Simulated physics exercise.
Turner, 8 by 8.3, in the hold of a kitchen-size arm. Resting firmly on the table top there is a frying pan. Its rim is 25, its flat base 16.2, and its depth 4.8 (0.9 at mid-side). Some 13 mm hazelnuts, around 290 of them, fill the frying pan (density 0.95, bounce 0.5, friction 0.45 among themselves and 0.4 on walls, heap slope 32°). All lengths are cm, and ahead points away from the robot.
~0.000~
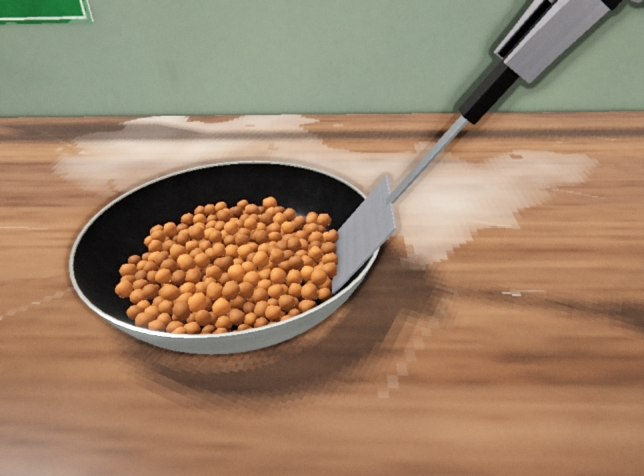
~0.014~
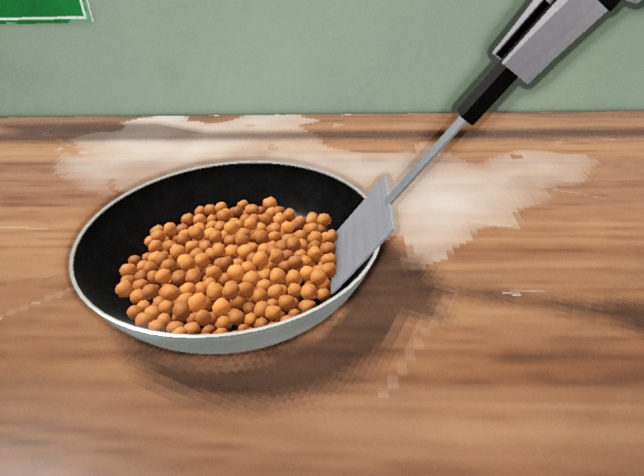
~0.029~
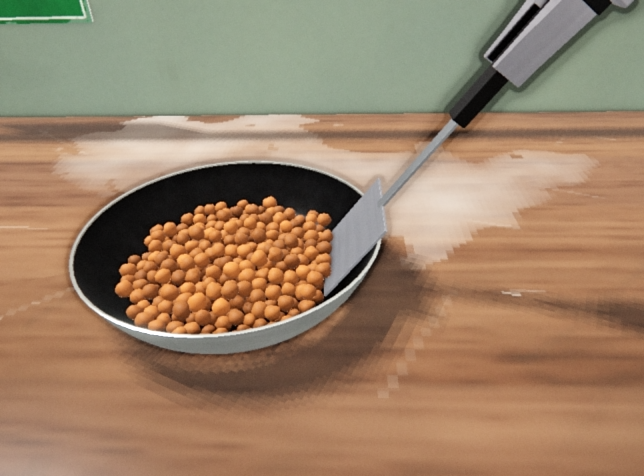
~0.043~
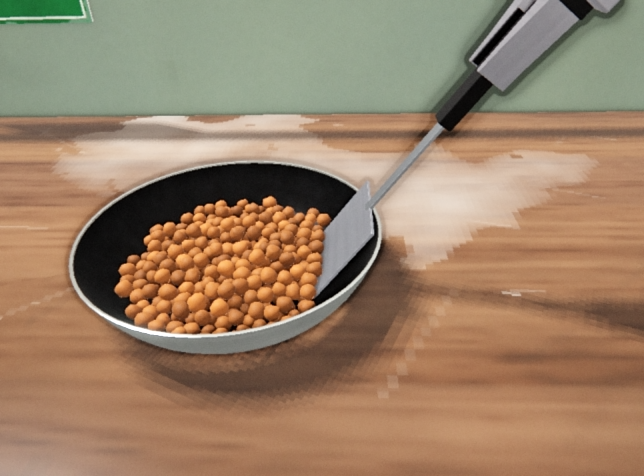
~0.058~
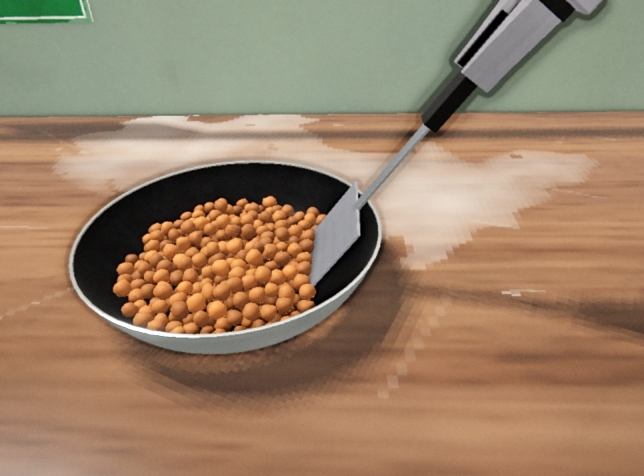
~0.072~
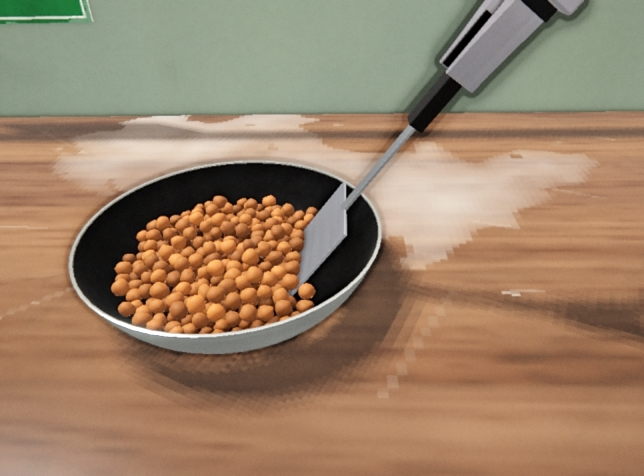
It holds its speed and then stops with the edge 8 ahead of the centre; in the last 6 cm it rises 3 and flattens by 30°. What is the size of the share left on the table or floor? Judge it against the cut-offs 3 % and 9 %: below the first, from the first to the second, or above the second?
From 3 to 9 %.
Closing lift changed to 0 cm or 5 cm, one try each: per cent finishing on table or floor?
Near 0 and 15 percent respectively.
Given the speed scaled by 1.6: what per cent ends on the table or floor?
That comes to some 15 per cent, roughly.
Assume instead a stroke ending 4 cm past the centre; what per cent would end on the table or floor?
Close to 0 per cent would end on the table or floor.
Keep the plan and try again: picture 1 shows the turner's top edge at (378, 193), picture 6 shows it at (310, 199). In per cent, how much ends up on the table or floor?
About 15 per cent.
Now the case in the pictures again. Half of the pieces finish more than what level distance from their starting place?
Roughly 3 centimetres.
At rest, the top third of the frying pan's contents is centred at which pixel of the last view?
Centre: Roughly (137, 246).
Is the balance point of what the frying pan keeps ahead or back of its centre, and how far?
4.5 cm ahead.
After 0.14 s, sloping 54°, highest piece 5 above the table; 293 in the frying pan.
After 0.20 s, sloping 43°, highest piece 6 above the table; 293 in the frying pan.
After 0.44 s, sloping 24°, highest piece 6 above the table; 277 in the frying pan, 14 on the table or floor, 2 on the blade or in flight.
After 1.49 s, sloping 24°, highest piece 6 above the table; 277 in the frying pan, 16 on the table or floor.
In the end, 277 in the frying pan, 16 on the table or floor. That is 5 % on the table or floor.
